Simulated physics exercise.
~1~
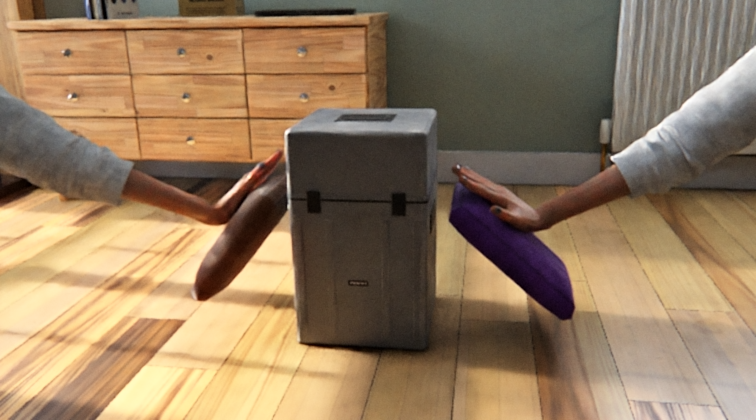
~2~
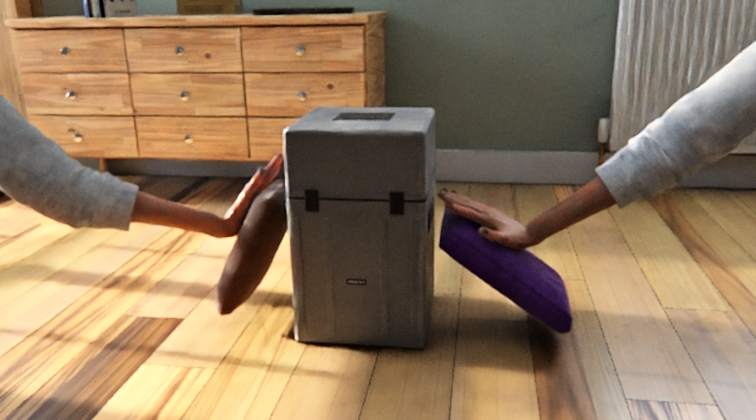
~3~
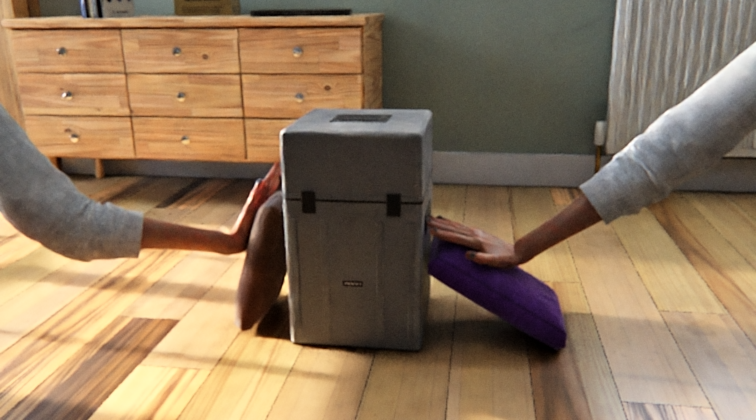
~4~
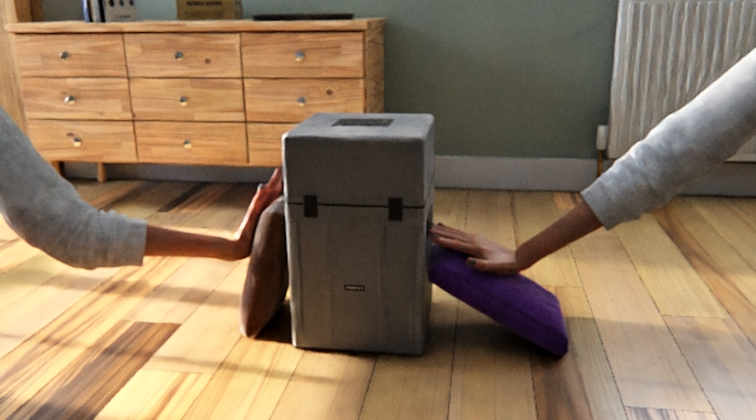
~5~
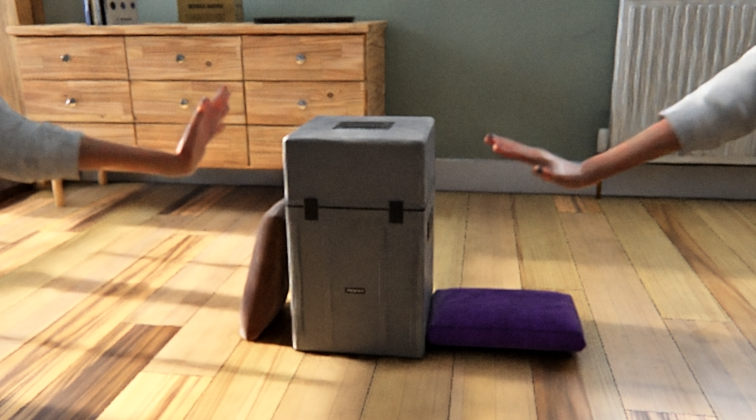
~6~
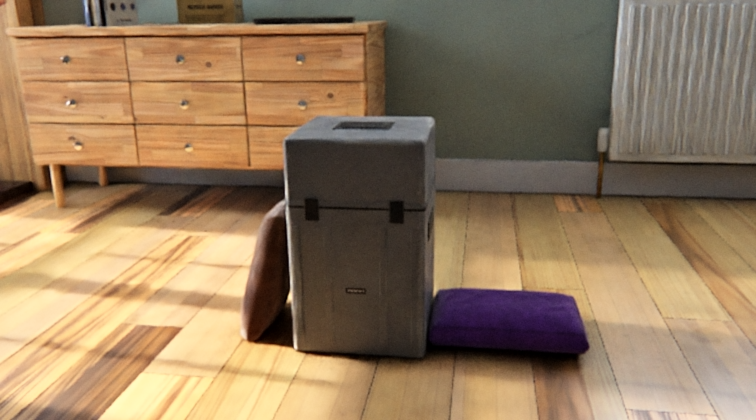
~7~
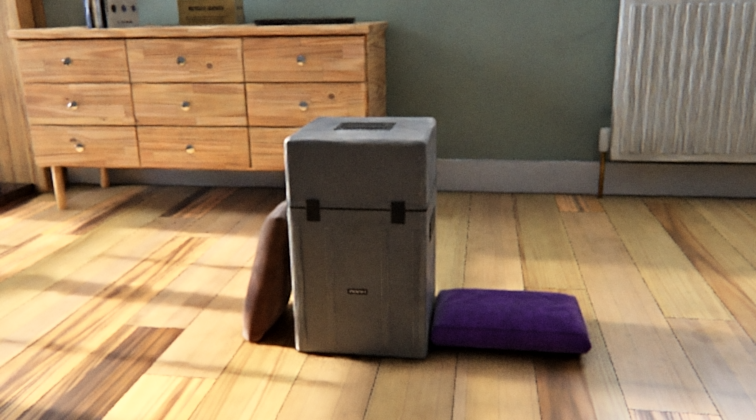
Two hands lean cushions against a grey chest; the brown stays leaning, the purple drops flat.
